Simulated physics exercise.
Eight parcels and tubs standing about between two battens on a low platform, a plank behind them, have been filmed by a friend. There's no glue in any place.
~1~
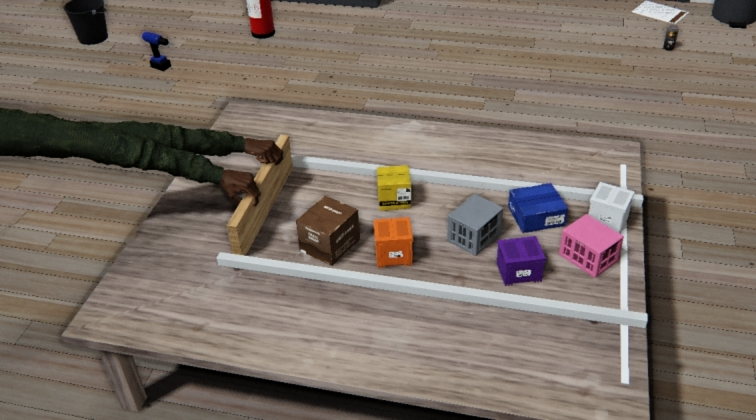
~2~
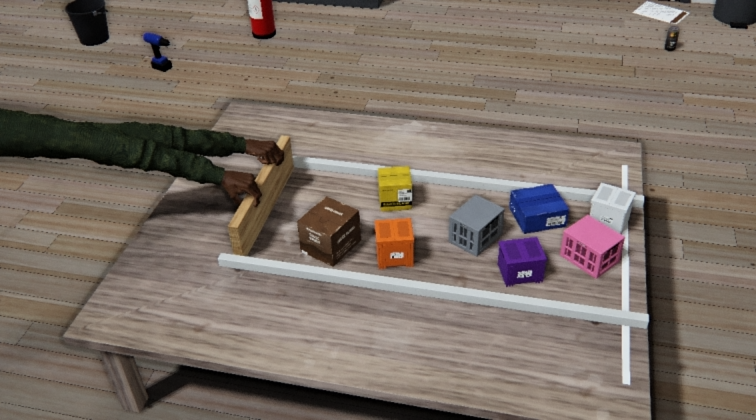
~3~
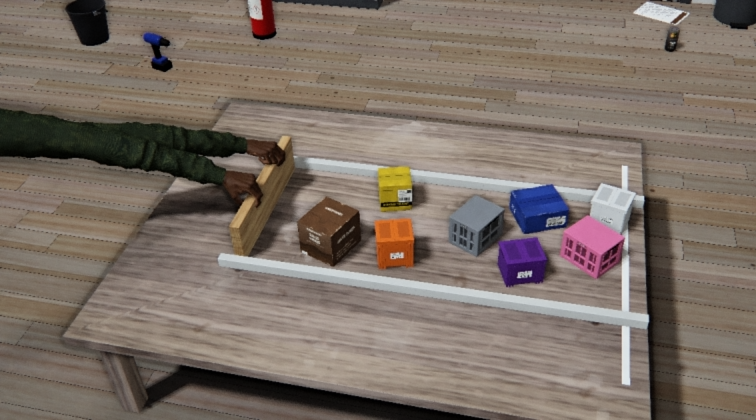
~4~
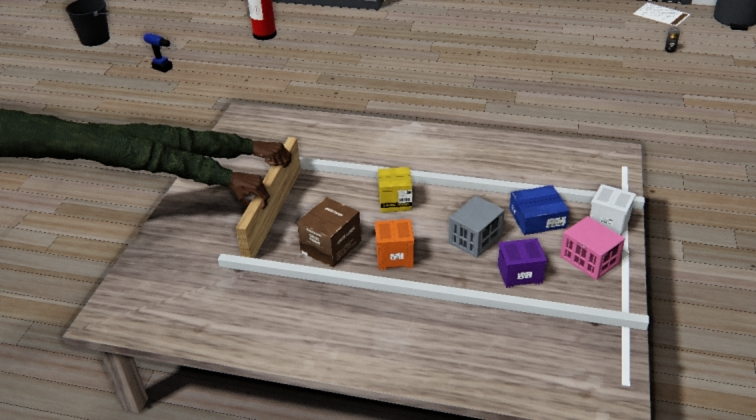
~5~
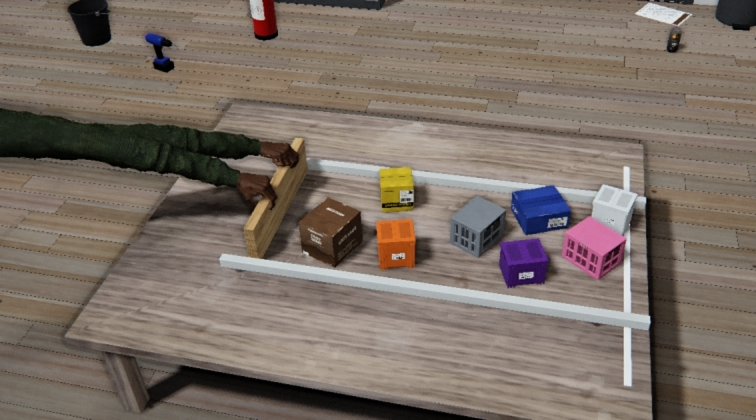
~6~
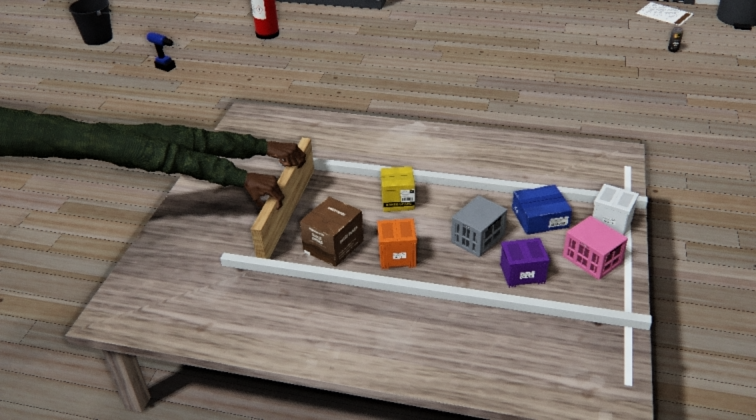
A wooden plank, gripped by two dark-sleeved arms reaching in from the left, slides a short way rightward across a low wooden platform, seen from above at an angle. Between two white battens ahead of it sit brown, yellow, orange, grey, purple, blue, pink and white boxes, with a white strip across the right end. The plank closes toward the brown box, while the boxes and view barely shift.
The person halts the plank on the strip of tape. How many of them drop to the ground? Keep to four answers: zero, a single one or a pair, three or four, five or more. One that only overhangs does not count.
Honestly, the ones lost over the side add up to five and up.
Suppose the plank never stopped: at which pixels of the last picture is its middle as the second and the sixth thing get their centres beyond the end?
At roughly (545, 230), then roughly (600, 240).
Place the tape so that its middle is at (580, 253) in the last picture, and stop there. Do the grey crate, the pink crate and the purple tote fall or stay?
Looking at each in turn, the grey crate is still there, the pink crate is gone, and the purple tote is gone.
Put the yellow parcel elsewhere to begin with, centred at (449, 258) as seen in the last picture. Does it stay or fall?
It drops off.
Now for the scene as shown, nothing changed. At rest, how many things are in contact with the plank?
Count recorded: 1.
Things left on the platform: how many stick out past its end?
The overhang total is 1.
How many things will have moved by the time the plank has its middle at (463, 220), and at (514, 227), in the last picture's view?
At that stage 6; at the next, 8.
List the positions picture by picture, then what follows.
In the first frame, white tote (610, 209); pink crate (591, 246); blue parcel (537, 208); plank (263, 194); tape (624, 257).
In the second frame, pink crate (592, 246); plank (264, 195).
In the third frame, blue parcel (539, 209); orange tote (395, 244).
In the fourth frame, white tote (611, 211); purple tote (521, 263).
In the fifth frame, pink crate (594, 248); grey crate (478, 226).
In the sixth frame, white tote (614, 211); pink crate (595, 247); blue parcel (541, 209); plank (285, 197); tape (628, 259).
A little later, none off yet; white tote at rest near (614, 211); pink crate at rest near (595, 247); blue parcel at rest near (541, 209).
Next, none off yet; white tote at rest near (614, 211); pink crate at rest near (595, 247); blue parcel shifted a little near (554, 209).
Later still, none off yet; white tote tilted a little near (662, 216); pink crate shifted about its own width near (647, 255); blue parcel shifted well along near (619, 211).
When it is over, the number that fall off is five or more; down, brown box, orange tote, grey crate, purple tote, blue parcel, pink crate and white tote.
